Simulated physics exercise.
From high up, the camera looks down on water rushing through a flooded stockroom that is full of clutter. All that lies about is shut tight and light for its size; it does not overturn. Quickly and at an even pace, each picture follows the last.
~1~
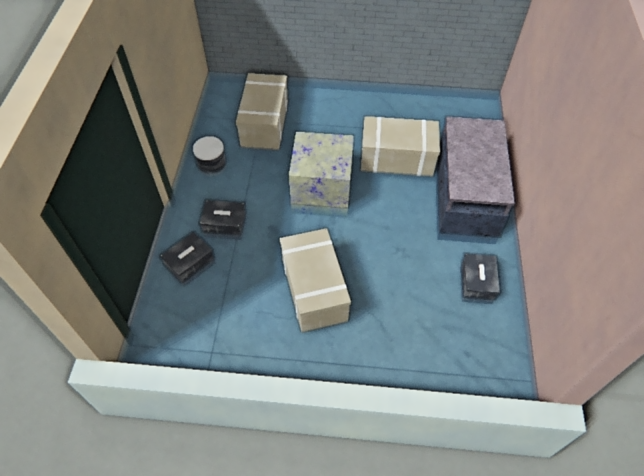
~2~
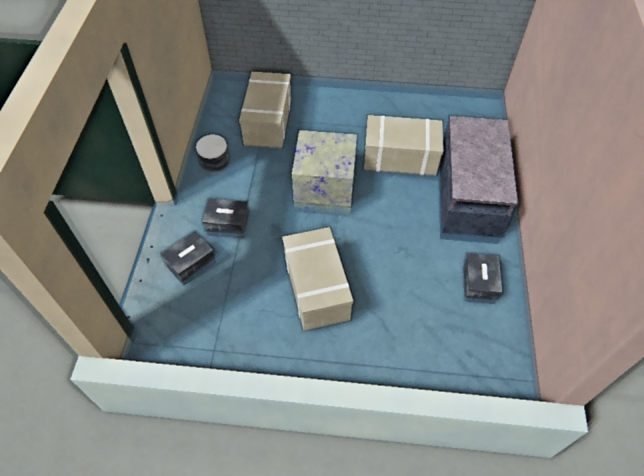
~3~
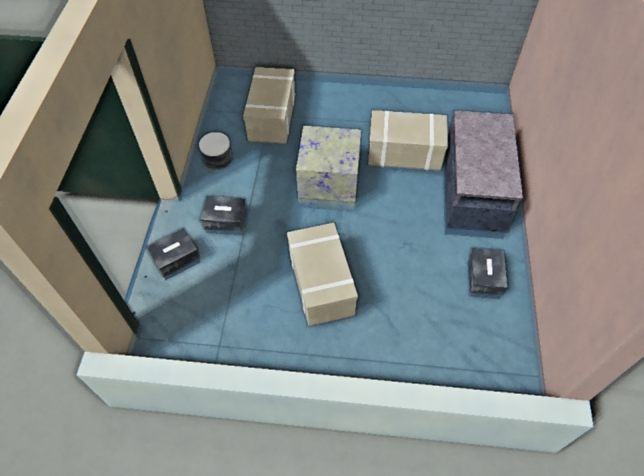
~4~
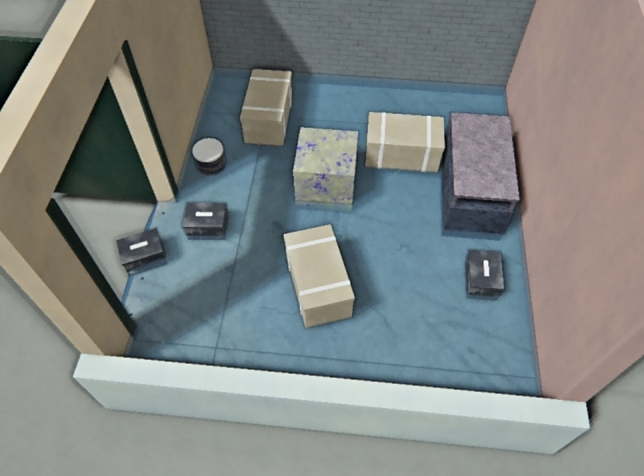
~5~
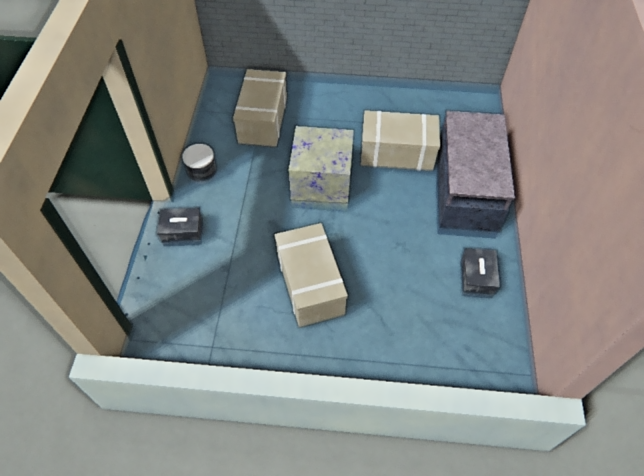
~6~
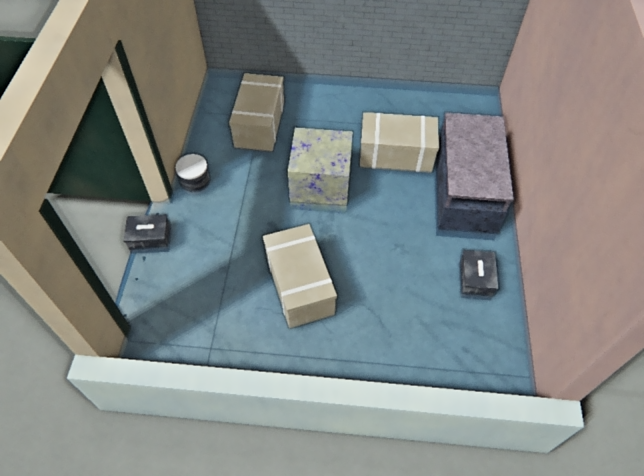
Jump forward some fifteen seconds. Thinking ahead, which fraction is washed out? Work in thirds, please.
From what I can see, the part that leaves comes to no less than two thirds.
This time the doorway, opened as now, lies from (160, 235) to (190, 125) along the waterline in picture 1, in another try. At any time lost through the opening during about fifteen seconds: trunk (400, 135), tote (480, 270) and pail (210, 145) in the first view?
Lab note - object 1: Retained; object 2: Retained; object 3: Escaped.
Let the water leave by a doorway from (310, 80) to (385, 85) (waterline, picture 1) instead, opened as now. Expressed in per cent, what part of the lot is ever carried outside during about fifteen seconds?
About 0 percent.
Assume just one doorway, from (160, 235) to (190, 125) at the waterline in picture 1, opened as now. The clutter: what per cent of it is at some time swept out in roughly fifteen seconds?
It comes to about 70 per cent.
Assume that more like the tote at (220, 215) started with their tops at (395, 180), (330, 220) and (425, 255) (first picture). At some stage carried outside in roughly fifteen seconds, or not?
In order: Never exits; exits; never exits.
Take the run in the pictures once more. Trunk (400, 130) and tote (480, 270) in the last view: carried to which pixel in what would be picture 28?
Estimate: (396, 169), then (431, 285).
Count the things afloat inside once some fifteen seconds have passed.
Counting them up gives 1.
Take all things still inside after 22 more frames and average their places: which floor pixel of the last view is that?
Around pixel (408, 245).
A moment on, 2 of 7 are out; 5 afloat.
Next, 4 of 7 are out; 3 afloat.
Later, 5 of 7 are out; 1 afloat.
In the end, 5 of 7 are out; 1 afloat.
